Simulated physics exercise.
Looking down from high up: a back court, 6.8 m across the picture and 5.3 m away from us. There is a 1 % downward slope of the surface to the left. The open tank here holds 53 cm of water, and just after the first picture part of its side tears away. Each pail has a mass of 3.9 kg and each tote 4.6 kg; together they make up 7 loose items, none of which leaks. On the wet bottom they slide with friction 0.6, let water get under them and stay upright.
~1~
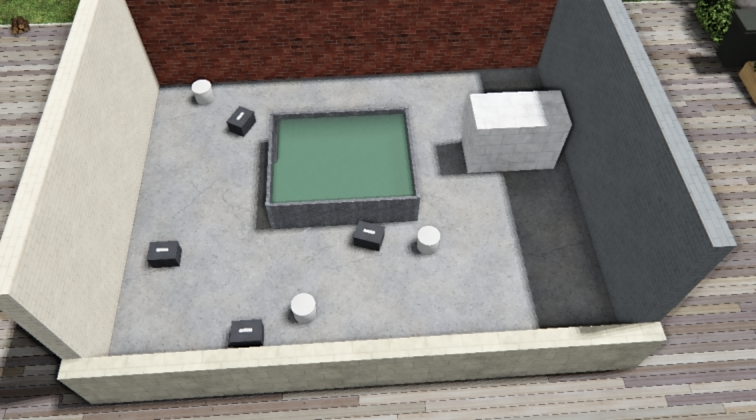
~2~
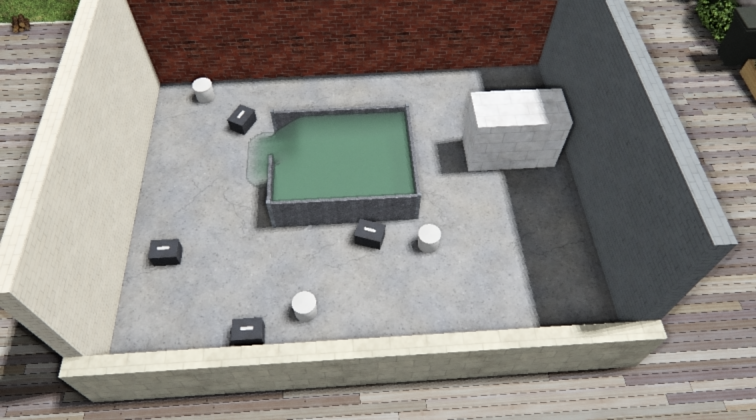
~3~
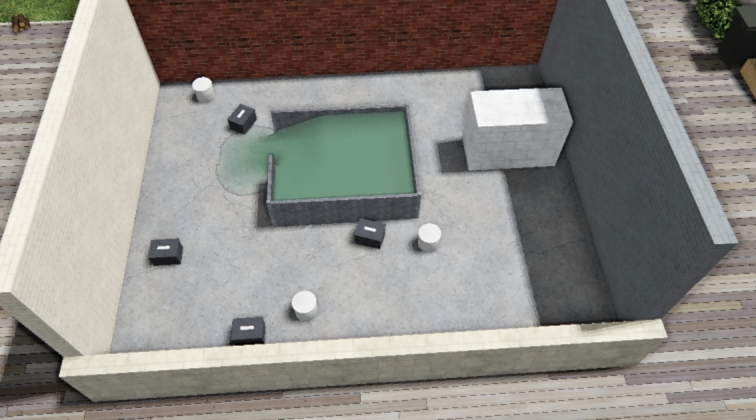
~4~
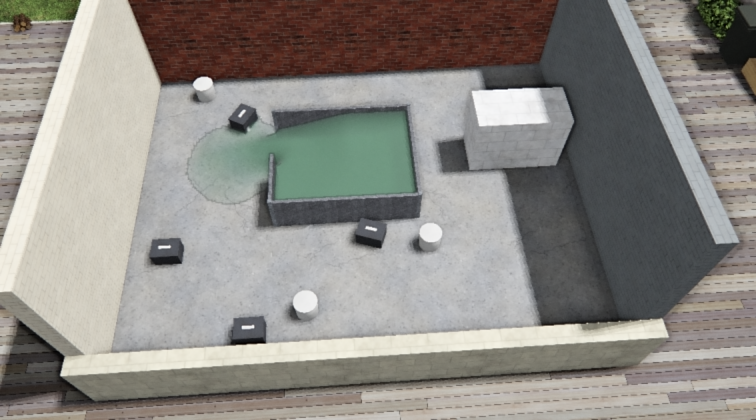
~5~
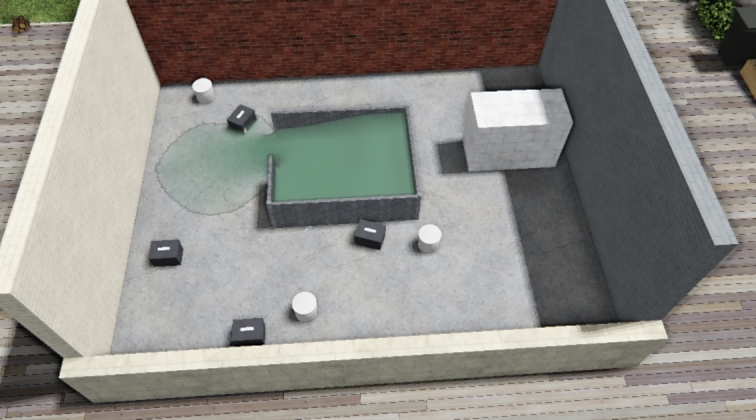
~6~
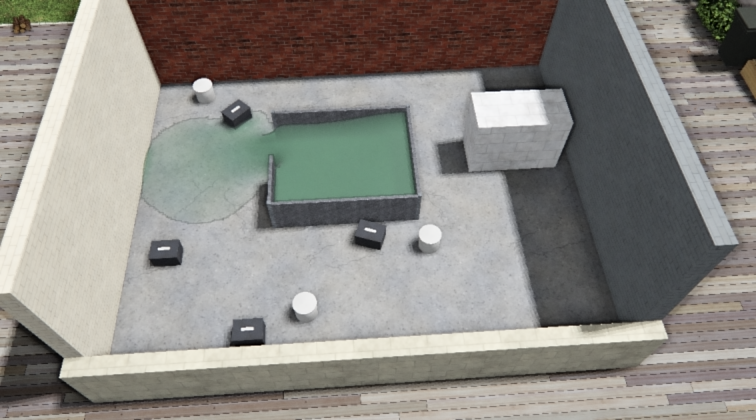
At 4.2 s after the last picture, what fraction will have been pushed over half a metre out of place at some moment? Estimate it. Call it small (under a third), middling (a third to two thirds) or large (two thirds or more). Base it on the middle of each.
Middling, a third to two thirds.
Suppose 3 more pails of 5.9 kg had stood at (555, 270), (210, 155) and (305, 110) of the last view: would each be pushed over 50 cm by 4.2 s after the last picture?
Well, in turn they are below that, above that and above that.
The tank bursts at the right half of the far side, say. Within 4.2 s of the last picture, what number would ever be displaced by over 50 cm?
Count: 3.
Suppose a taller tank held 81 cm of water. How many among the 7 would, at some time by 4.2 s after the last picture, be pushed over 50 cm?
In that case the number is 5.
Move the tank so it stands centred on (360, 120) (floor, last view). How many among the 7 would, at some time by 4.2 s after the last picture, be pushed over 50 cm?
The answer would then be 5.
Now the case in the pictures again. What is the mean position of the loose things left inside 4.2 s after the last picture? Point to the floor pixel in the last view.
I'd put it close to (366, 221) in the last view.
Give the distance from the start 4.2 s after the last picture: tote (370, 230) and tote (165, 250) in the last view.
In that order: 0 cm, 140 cm.
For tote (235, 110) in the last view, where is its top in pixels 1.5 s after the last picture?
Around (229, 77).
Then, 0.4 s after the last picture 1 of 7 are over 50 cm from their spots; 0 afloat.
Then, 1.5 s after the last picture 1 of 7 are over 50 cm from their spots; 1 afloat.
Then, 2.8 s after the last picture 3 of 7 are over 50 cm from their spots; 0 afloat.
Then, 4.2 s after the last picture 4 of 7 are over 50 cm from their spots, and 4 have been at some point; 1 afloat.
